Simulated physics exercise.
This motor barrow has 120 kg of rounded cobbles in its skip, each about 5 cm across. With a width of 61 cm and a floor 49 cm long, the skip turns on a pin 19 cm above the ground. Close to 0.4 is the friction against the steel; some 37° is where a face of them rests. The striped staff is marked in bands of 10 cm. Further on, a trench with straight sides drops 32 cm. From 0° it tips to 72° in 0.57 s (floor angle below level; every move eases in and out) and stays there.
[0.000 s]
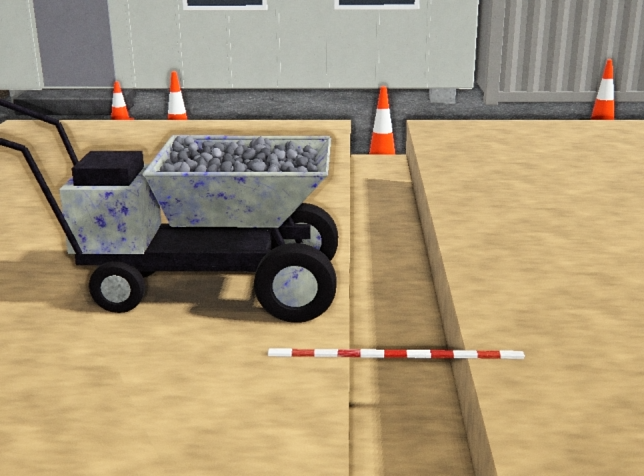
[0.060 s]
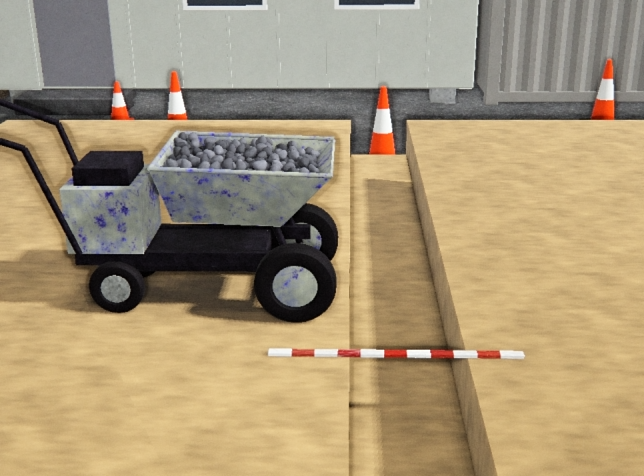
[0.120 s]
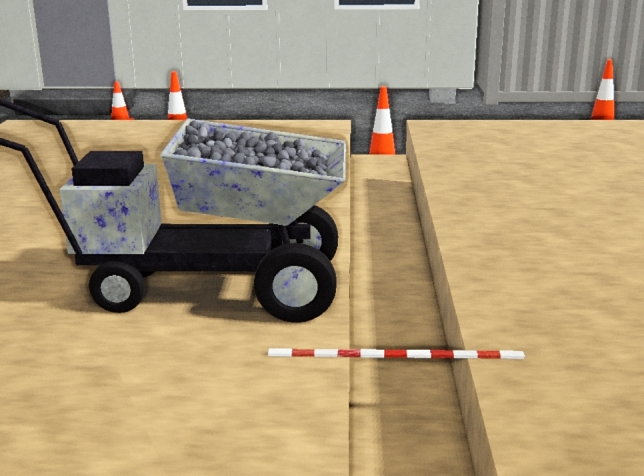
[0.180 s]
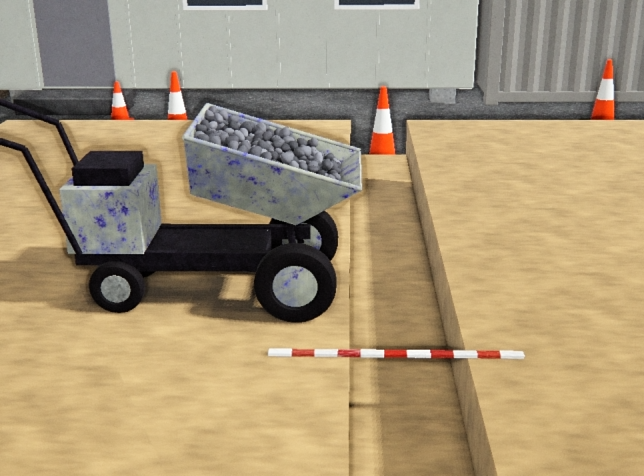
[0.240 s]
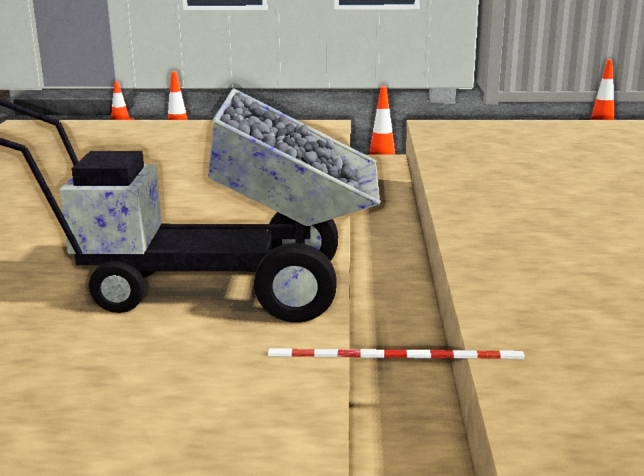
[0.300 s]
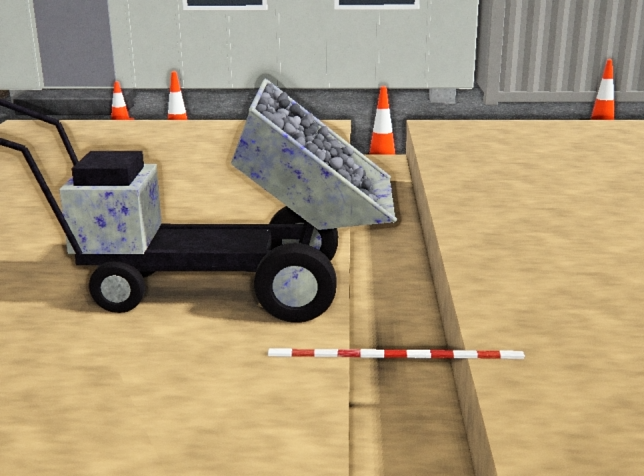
We see a small wheeled barrow loaded with rounded grey stones beside a straight-sided trench, as its paint-flecked skip gradually tilts, the rear rising and the front lip lowering rightward over the trench while the wheels stay still.
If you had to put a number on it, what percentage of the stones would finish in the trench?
I'd put it at about 30 percent.
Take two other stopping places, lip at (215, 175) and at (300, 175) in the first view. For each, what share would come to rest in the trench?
The first start gives about 95 per cent, the second about 55.
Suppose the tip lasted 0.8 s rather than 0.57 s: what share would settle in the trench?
In that case some 45 per cent.
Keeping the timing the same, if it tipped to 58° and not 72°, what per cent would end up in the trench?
It would be near 35 per cent.
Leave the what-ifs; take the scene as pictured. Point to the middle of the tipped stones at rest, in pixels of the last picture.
Near (501, 292).
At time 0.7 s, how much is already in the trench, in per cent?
Roughly 15% by that time.
After 0.4 s the floor is at 61°; 100 % in the skip; the foremost stones are at (407, 231).
After 0.7 s the floor is at 72°; 52 % in the skip, 14 % in the trench, 34 % past the trench; the foremost stones are at (497, 286).
After 1.0 s the floor is at 72°; 5 % in the skip, 24 % in the trench, 71 % past the trench; the foremost stones are past the picture's edge.
After 3.0 s the floor is at 72°; 0 % in the skip, 30 % in the trench, 70 % past the trench; the foremost stones are past the picture's edge.
